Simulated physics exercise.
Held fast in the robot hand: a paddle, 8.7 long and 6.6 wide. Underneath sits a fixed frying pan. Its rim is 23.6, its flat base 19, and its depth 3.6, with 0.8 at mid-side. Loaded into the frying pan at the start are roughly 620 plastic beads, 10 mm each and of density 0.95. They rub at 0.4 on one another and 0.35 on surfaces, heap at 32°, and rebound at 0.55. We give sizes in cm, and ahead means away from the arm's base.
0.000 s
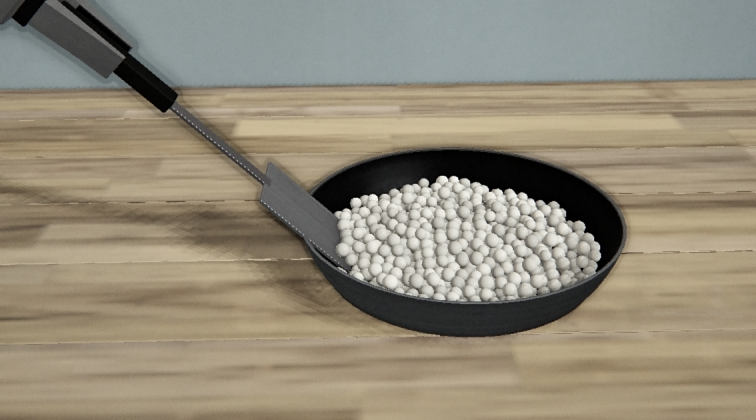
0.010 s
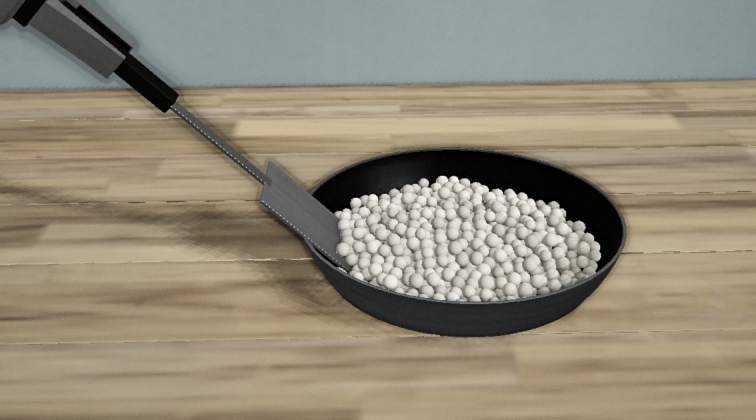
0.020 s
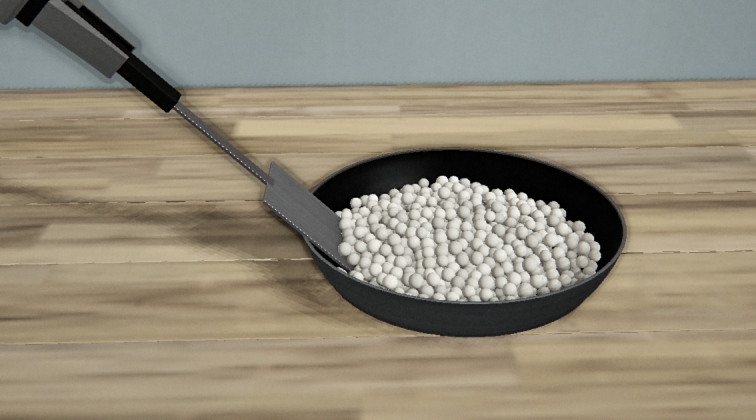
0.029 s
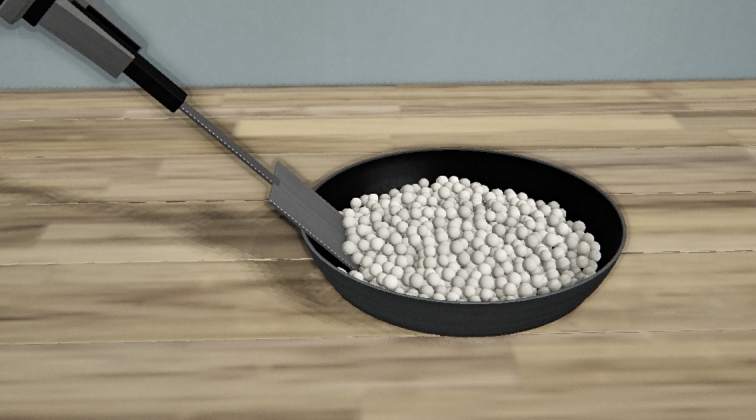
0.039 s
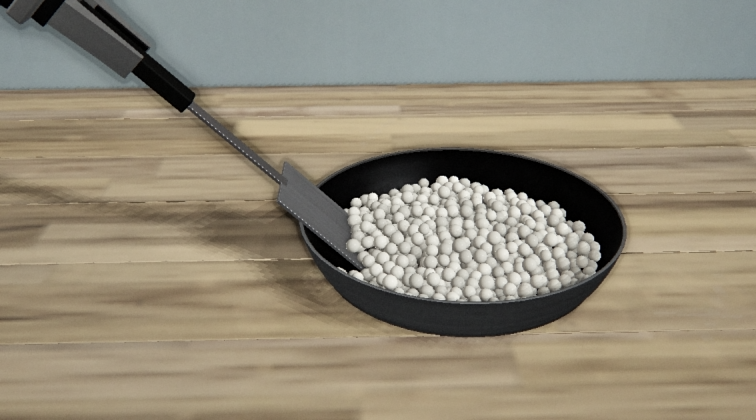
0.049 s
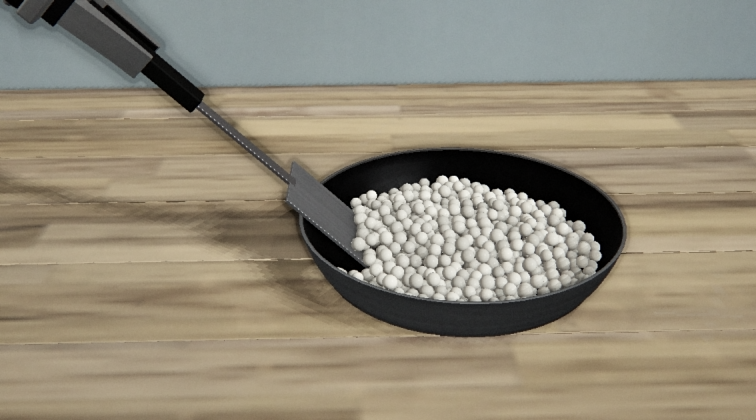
Robot-held grey paddle edging slightly rightward at the left rim of a dark frying pan heaped with white plastic beads.
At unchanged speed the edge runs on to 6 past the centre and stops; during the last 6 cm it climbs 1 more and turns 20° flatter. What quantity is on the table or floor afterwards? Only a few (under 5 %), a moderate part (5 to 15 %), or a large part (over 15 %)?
Only a few.
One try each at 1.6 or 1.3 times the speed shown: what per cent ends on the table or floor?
Some 5 and 0 per cent.
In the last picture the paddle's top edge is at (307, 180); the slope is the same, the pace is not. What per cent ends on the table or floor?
Some 5 per cent.
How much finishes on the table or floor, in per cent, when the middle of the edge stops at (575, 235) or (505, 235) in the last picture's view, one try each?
The two tries give near 0 and near 0 in a hundred.
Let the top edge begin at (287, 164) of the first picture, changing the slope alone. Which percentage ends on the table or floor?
I'd estimate close to 0 per cent.
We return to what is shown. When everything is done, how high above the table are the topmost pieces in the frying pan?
Height at rest: Roughly 4.5 cm.
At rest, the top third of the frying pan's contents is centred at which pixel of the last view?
Roughly at (555, 224).
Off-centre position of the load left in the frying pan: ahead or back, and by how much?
Offset forward: Around 3.5 cm.
After 0.12 s, sloping 45°, highest piece 4 above the table; 622 in the frying pan.
After 0.19 s, sloping 37°, highest piece 4 above the table; 622 in the frying pan.
After 0.43 s, sloping 25°, highest piece 4 above the table; 622 in the frying pan.
After 1.48 s, sloping 25°, highest piece 4 above the table; 622 in the frying pan.
In the end, 622 in the frying pan. That is 0 % on the table or floor.
